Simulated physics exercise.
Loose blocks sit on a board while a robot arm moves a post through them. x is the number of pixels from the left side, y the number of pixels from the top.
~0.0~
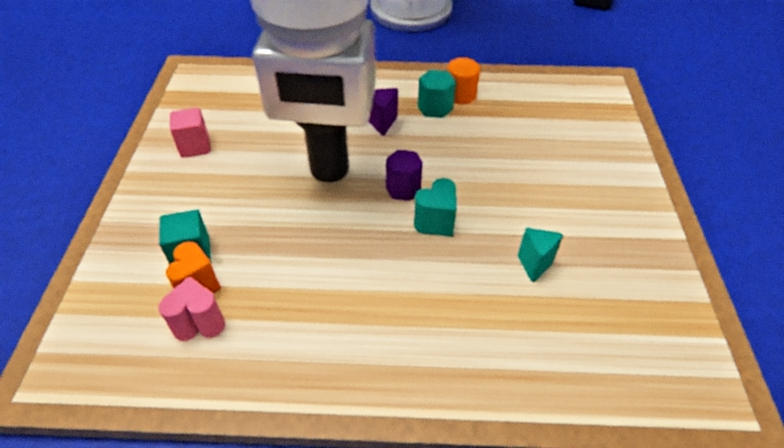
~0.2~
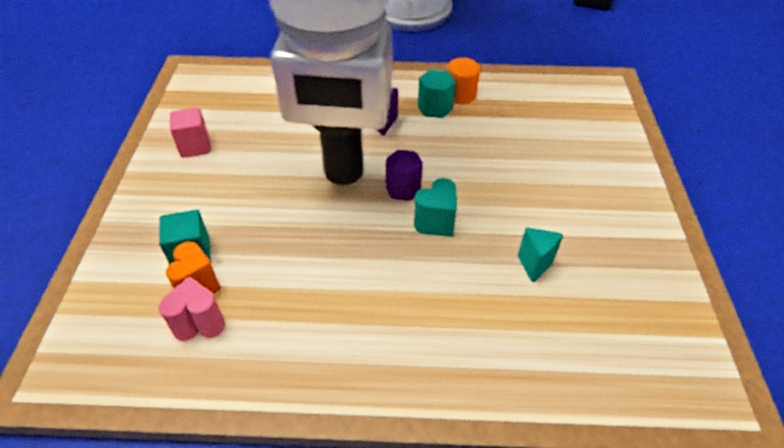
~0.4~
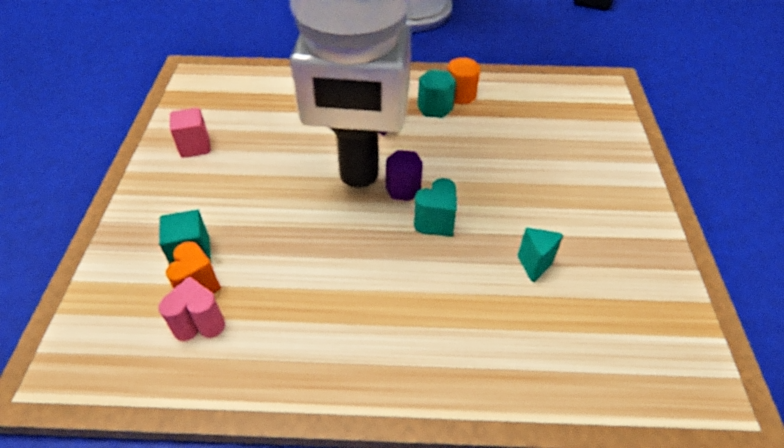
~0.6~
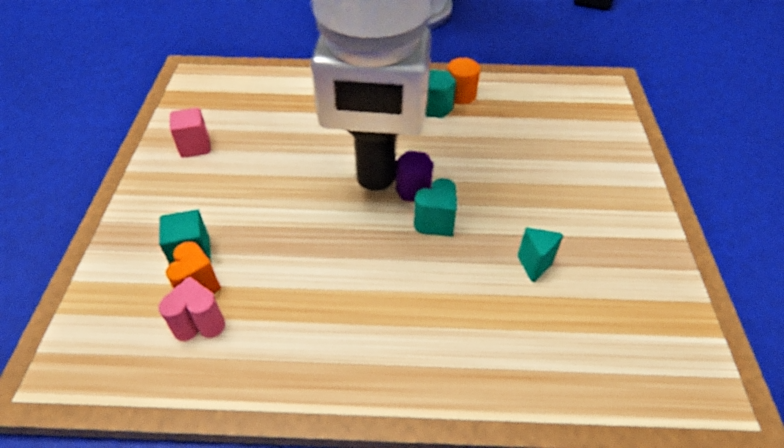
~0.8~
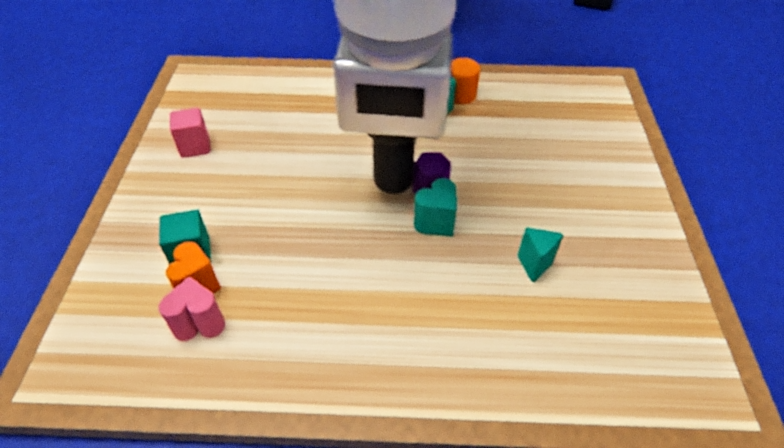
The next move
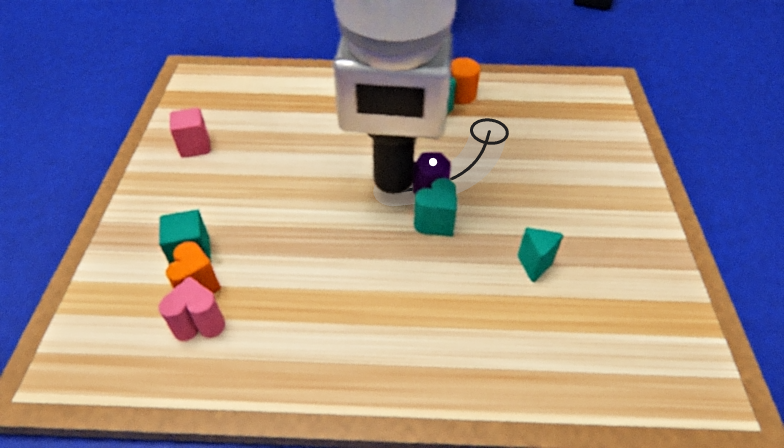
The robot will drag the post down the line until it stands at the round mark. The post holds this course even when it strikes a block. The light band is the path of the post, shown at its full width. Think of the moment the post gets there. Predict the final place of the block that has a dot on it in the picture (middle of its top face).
The middle of its upper face should be somewhere near (503, 157).
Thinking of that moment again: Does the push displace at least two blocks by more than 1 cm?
Final answer: No.
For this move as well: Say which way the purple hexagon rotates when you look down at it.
Overhead view: Clockwise.
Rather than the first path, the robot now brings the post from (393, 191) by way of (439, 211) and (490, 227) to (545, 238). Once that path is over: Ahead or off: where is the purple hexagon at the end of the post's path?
Shed along the way.
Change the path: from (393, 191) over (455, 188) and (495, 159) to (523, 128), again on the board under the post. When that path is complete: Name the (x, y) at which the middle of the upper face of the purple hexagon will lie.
Its top centre is at about (524, 156).
The drawn path runs from (393, 191) through (442, 183) and (476, 161) to (489, 131); the dot is on the purple hexagon.
The first path, step by step. One third of the way, post at (444, 172); purple hexagon at (484, 160), turned 30° clockwise.
Two thirds of the way, post at (478, 150); purple hexagon at (503, 157), turned 90° clockwise.
At the end, post at (491, 121); purple hexagon at (503, 157), turned 90° clockwise; turquoise heart not moved.
